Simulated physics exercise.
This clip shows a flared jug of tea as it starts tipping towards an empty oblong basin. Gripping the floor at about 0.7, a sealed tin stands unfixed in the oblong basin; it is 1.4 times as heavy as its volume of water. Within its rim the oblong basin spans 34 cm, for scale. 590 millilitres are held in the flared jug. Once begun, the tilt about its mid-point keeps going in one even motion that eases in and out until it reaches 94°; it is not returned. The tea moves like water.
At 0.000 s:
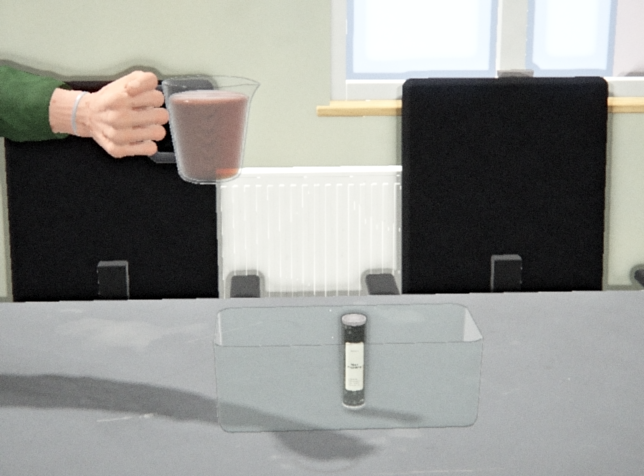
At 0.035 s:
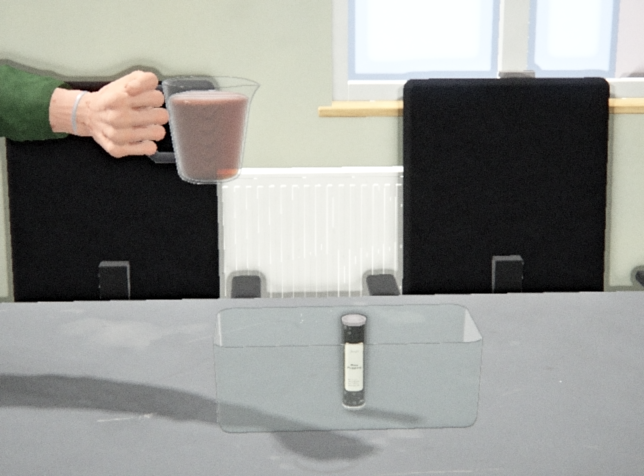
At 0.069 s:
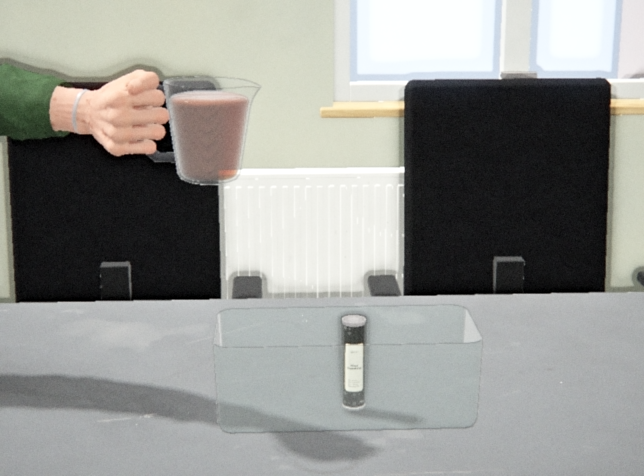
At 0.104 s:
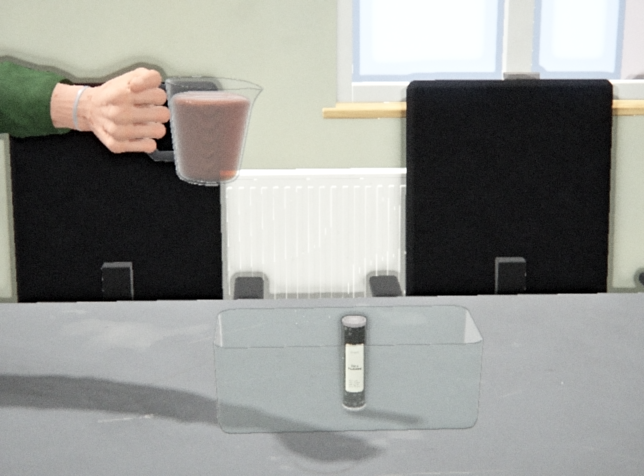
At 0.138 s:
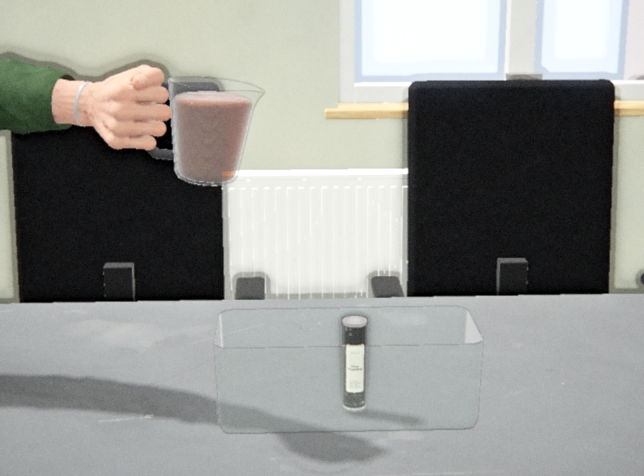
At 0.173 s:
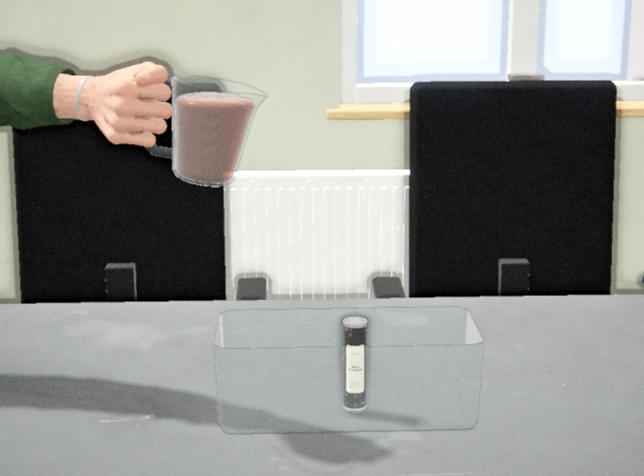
A hand held a clear jug of reddish-brown tea up above an empty see-through basin with a small dark tin standing in view, then tilted the jug very slightly to the right.
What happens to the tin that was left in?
I'd say it will come down.
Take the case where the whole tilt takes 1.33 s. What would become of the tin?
The tin tips over.
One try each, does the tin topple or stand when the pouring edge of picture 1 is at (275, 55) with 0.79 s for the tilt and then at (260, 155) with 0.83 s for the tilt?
In the first try it remains standing; in the second it remains standing.
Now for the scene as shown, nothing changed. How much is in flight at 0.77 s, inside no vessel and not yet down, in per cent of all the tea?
Close to 38 per cent.
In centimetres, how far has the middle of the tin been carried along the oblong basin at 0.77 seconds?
Near 0 cm of travel.
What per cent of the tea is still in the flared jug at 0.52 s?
About 80 per cent.
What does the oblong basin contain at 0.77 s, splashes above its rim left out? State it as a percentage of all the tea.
My estimate is about 30 percent.
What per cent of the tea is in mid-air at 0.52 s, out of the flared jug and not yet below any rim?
Near 20 in a hundred.
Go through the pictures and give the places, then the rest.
Tilt 0°; pouring edge (260, 83); surface from (169, 96) to (250, 96); the oblong basin's rim runs from (216, 328) to (475, 323); the tin's top is at (354, 323), in the first frame.
Tilt 0°; pouring edge (260, 84); surface from (168, 97) to (250, 96), in the second frame.
Tilt 2°; pouring edge (261, 85); surface from (169, 96) to (251, 97), in the third frame.
Tilt 4°; pouring edge (263, 87); surface from (171, 96) to (252, 98), in the fourth frame.
Tilt 6°; pouring edge (266, 91); surface from (173, 96) to (254, 99), in the fifth frame.
Tilt 10°; pouring edge (268, 94); surface from (175, 98) to (257, 100), in the sixth frame.
Then, 0.52 s in, the tilt is 65° and 79 per cent is still to pour; the tin stands where it began.
Then, 0.77 s in, the tilt is 93° and 31 per cent is still to pour; the tin stands where it began.
Then, 1.04 s in, the tilt is 94° and 5 per cent is still to pour; the tin leans 47°.
Then, 1.33 s in, the tilt is 94° and 1 per cent is still to pour; the tin lies on its side.
Finally, the tin lies on its side.
